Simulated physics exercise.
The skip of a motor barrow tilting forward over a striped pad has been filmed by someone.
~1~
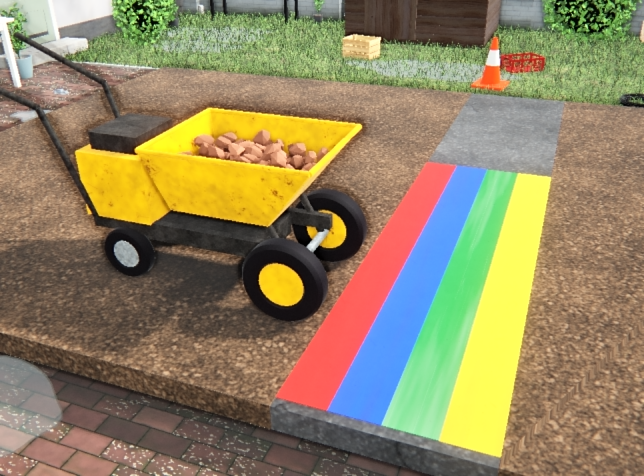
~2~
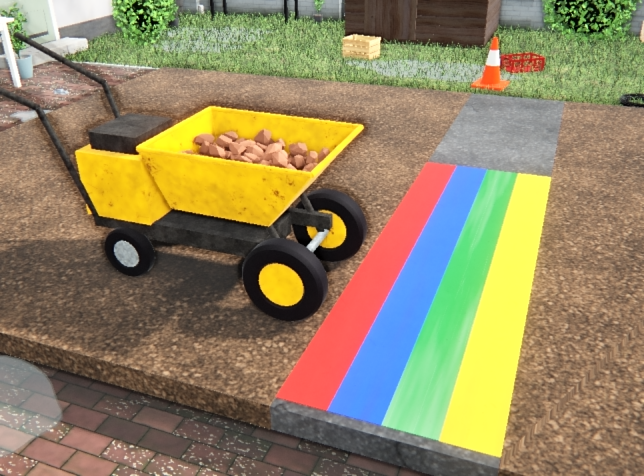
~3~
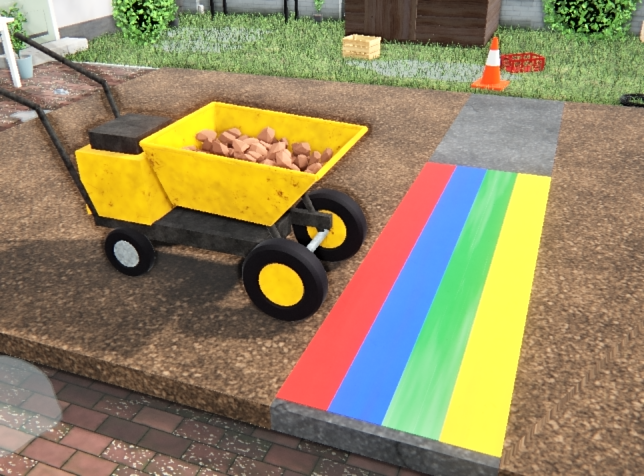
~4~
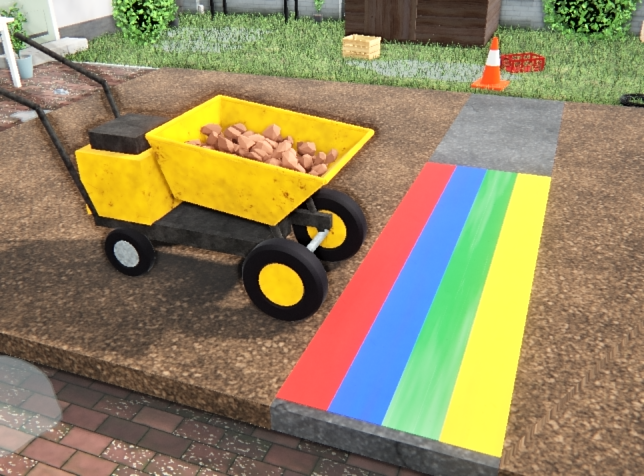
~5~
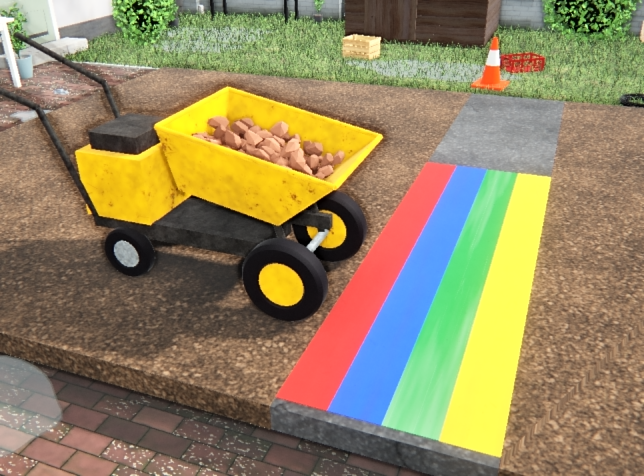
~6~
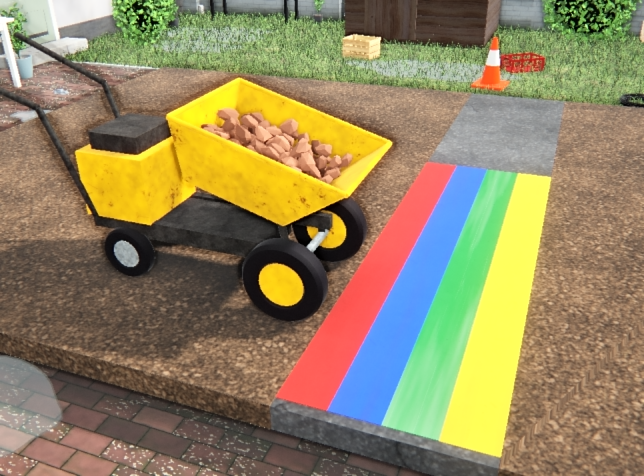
In a garden seen from slightly above, bare brown soil lies between brick paving in front and grass behind, where an orange-and-white cone stands. A yellow motor barrow with black wheels and a skip of reddish-brown rubble sits left of a pad striped red, blue, green and yellow. The skip starts level, then gradually tilts forward to the right, its back rising, while the wheels and camera stay still.
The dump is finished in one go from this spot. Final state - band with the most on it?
Green band.
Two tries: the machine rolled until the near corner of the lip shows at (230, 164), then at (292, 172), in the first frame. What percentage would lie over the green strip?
You'd get 10 in a hundred the first time and 40 in a hundred the second.
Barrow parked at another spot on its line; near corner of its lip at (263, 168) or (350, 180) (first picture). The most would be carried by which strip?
The strip in blue first, that yellow strip second.
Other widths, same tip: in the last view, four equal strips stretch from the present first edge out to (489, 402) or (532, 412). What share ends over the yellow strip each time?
Shares: About 30 per cent; about 20 per cent.
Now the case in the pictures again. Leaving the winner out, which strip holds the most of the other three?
That would be the strip in yellow, in second.
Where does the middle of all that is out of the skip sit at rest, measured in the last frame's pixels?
Roughly at (475, 311), give or take.
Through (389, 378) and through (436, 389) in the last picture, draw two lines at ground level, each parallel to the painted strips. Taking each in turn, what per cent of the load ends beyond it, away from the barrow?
Near 90 % and 60 %.
Shortly afterwards, skip tipped steeply; the whole lot in the skip.
Next, skip tipped right over; the bulk in the skip; only a few over the blue strip; near a quarter over the green strip; only a few over the yellow strip.
Some moments later, skip tipped right over; a little in the skip; only a few over the blue strip; near half over the green strip; near a quarter over the yellow strip; a little off the paint.
In the end, skip tipped right over; a little in the skip; none at all over the red strip; a little over the blue strip; near a third over the green strip; near a quarter over the yellow strip; a little off the paint.
